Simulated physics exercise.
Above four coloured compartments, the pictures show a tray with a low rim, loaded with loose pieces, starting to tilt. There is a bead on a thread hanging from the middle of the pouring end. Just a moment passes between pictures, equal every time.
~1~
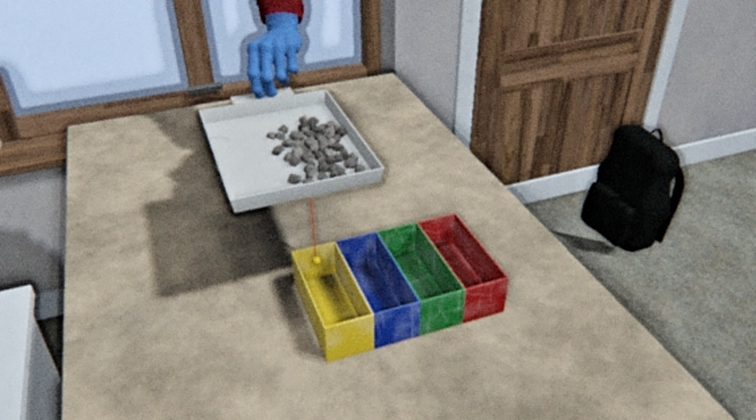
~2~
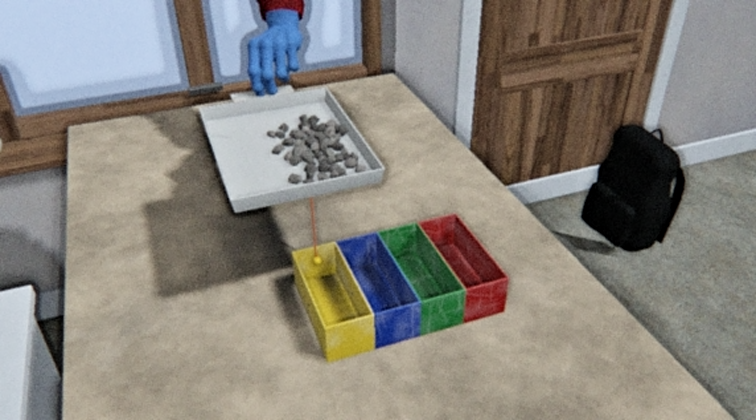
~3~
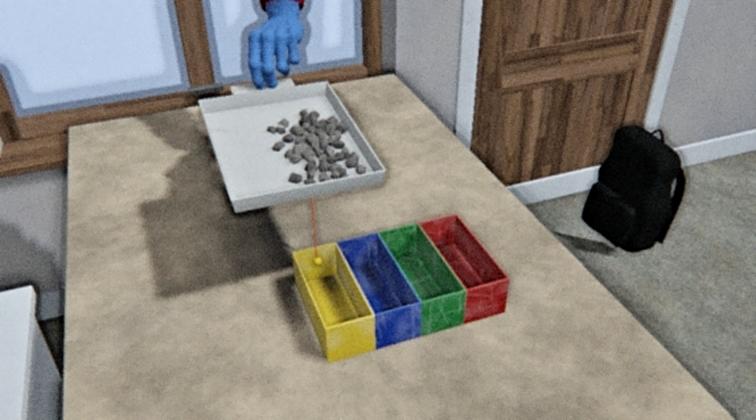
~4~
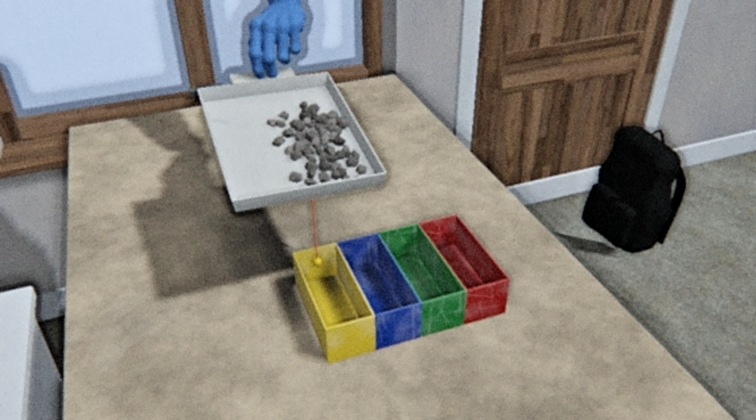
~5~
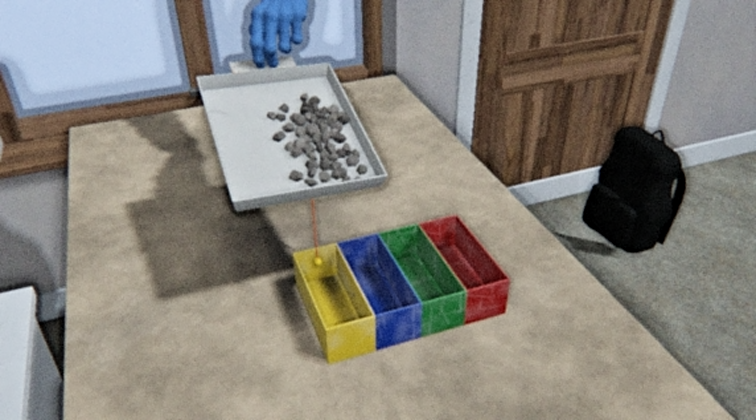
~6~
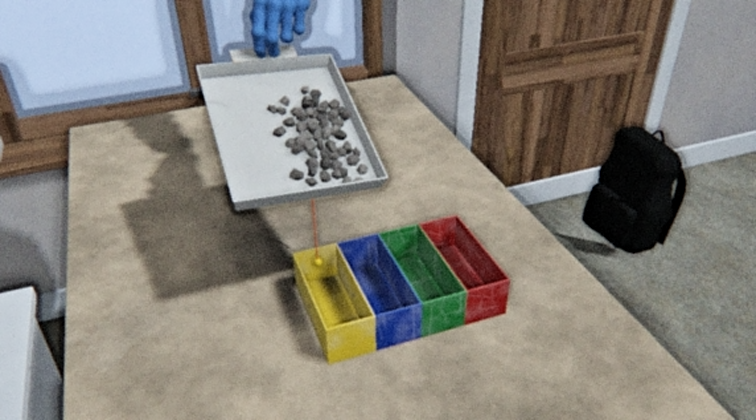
Above four coloured compartments on a table, a blue hand slowly tilts a tray of gravel.
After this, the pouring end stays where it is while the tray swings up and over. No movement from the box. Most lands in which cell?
In the blue cell.
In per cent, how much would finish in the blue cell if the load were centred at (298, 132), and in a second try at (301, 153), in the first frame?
First case: Some 50 %; second case: Some 60 %.
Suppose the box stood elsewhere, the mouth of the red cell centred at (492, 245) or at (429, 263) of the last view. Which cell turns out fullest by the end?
It would be yellow the first time and the green cell the second time.
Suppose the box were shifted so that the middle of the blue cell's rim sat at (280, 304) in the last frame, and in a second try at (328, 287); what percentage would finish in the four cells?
About 80 per cent, then about 100 per cent.
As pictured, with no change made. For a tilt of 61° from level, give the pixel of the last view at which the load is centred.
Centre estimate: (348, 163).
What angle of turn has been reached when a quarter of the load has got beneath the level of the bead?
Tilt: Around 90 degrees.
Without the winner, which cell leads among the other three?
Second best is the yellow one.
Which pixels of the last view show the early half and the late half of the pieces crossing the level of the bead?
Near (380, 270) to start, and near (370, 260) afterwards.
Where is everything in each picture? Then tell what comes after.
The first frame shows corners of the pouring end at (233, 197) and (380, 167), level; middle of the load at (323, 147), bits of gravel; bead on its thread at (316, 261); yellow cell at (350, 335); blue cell at (397, 322); green cell at (442, 309); red cell at (485, 297).
The second frame shows corners of the pouring end at (234, 197) and (380, 168), level; middle of the load at (323, 147).
The third frame shows corners of the pouring end at (234, 198) and (381, 169), tipped barely, lowest at the right corner; middle of the load at (324, 145).
The fourth frame shows corners of the pouring end at (235, 198) and (382, 171), tipped a little, lowest at the right corner; middle of the load at (324, 141).
The fifth frame shows corners of the pouring end at (236, 198) and (383, 174), tipped a little, lowest at the right corner; middle of the load at (325, 138).
The sixth frame shows corners of the pouring end at (237, 198) and (384, 176), tipped clearly, lowest at the right corner; middle of the load at (325, 135); yellow cell at (351, 337); blue cell at (398, 324); green cell at (444, 311); red cell at (487, 299).
Soon, tray tipped steeply; nearly all on the tray; a stray few falling or outside the box.
A while on, tray tipped right over; about a third on the tray; about a third in the blue cell; about a quarter in the yellow cell; a small part falling or outside the box.
Towards the end, tray tipped past a quarter turn; about two thirds in the blue cell; about a quarter in the yellow cell; a stray few in the green cell.
Finally, tray tipped past a quarter turn; about two thirds in the blue cell; about a quarter in the yellow cell; a stray few in the green cell; none in the red cell.
